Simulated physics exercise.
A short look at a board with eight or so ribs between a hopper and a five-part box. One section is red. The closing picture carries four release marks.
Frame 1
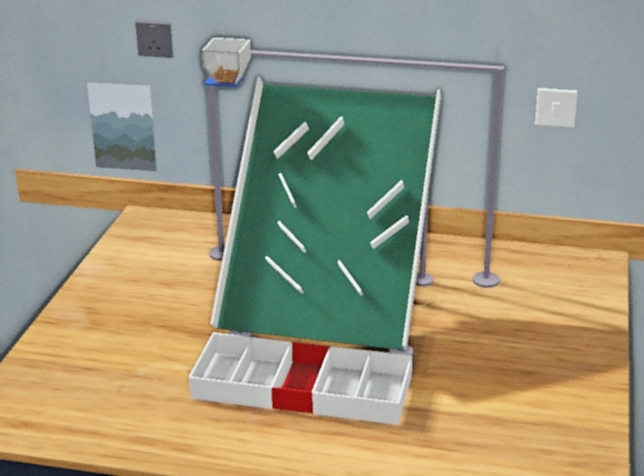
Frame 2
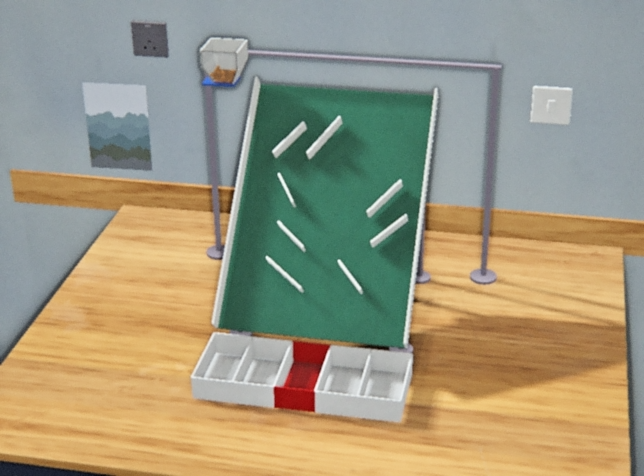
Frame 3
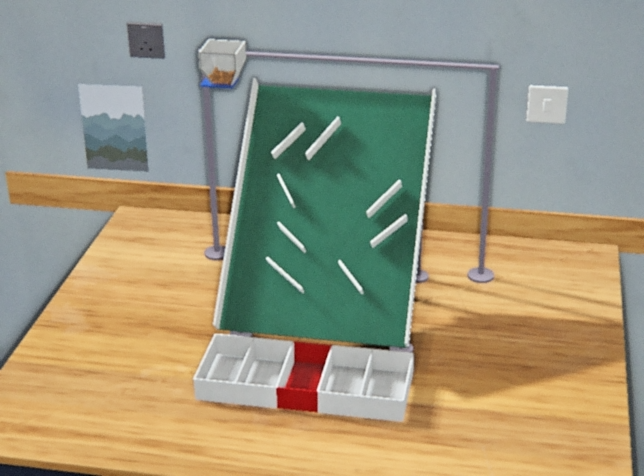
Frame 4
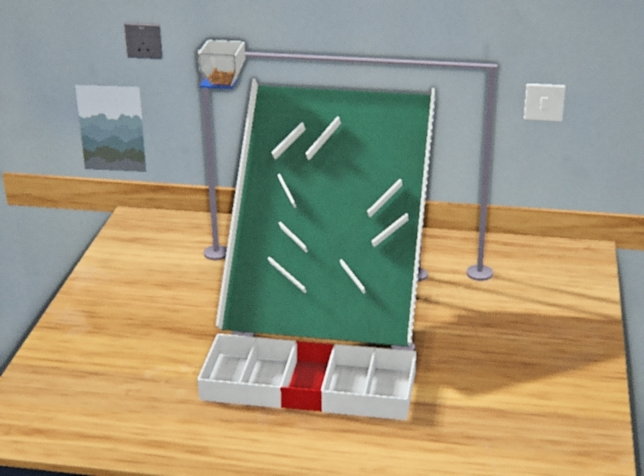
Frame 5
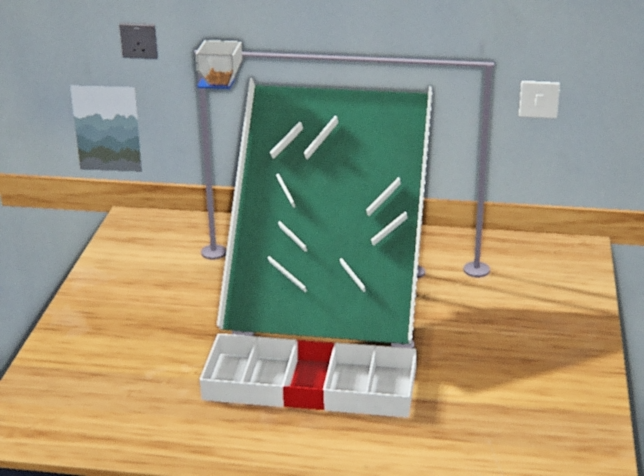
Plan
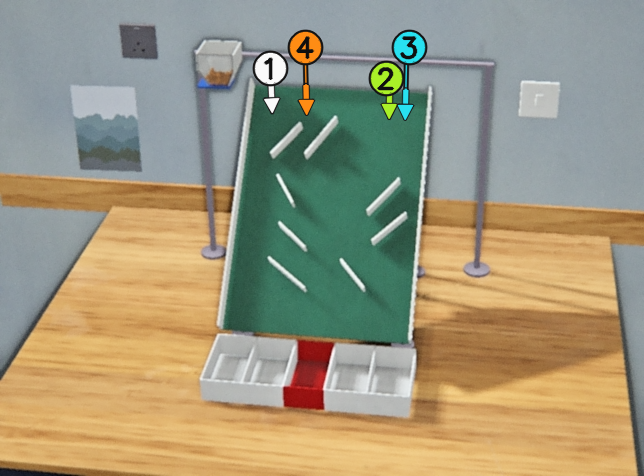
Green sloping board with white ribs standing above a five-part tray with a red middle section, nothing moving but the slightly drifting view.
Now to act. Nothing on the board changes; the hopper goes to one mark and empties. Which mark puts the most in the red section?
Mark 2.
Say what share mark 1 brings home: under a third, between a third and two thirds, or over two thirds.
Mark 1 gives under a third.
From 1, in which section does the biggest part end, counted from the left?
The first.
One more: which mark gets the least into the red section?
Here it is mark 1.
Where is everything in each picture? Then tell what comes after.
Hopper at (229, 74), roasted chickpeas, door shut, in the first picture.
Ribs (273, 152) to (304, 122), (307, 153) to (340, 116), (279, 173) to (292, 202), in the second picture.
Ribs (367, 212) to (400, 180), (278, 222) to (303, 247), (371, 242) to (406, 215), in the third picture.
Ribs (269, 258) to (304, 288), (341, 260) to (363, 289), in the fourth picture.
Red section at (304, 396), number 3 of 5 from the left, in the fifth picture.
On the marked copy, mark 1 meets the board at (272, 107); mark 2 meets the board at (389, 113); mark 3 meets the board at (405, 114); mark 4 meets the board at (306, 109).
If 1 is chosen, none in the red section, all in other sections.
If 2 is chosen, about two thirds in the red section, about a third in other sections.
If 3 is chosen, about half in the red section, about half in other sections.
If 4 is chosen, about a quarter in the red section, about two thirds in other sections, a small part outside the box.
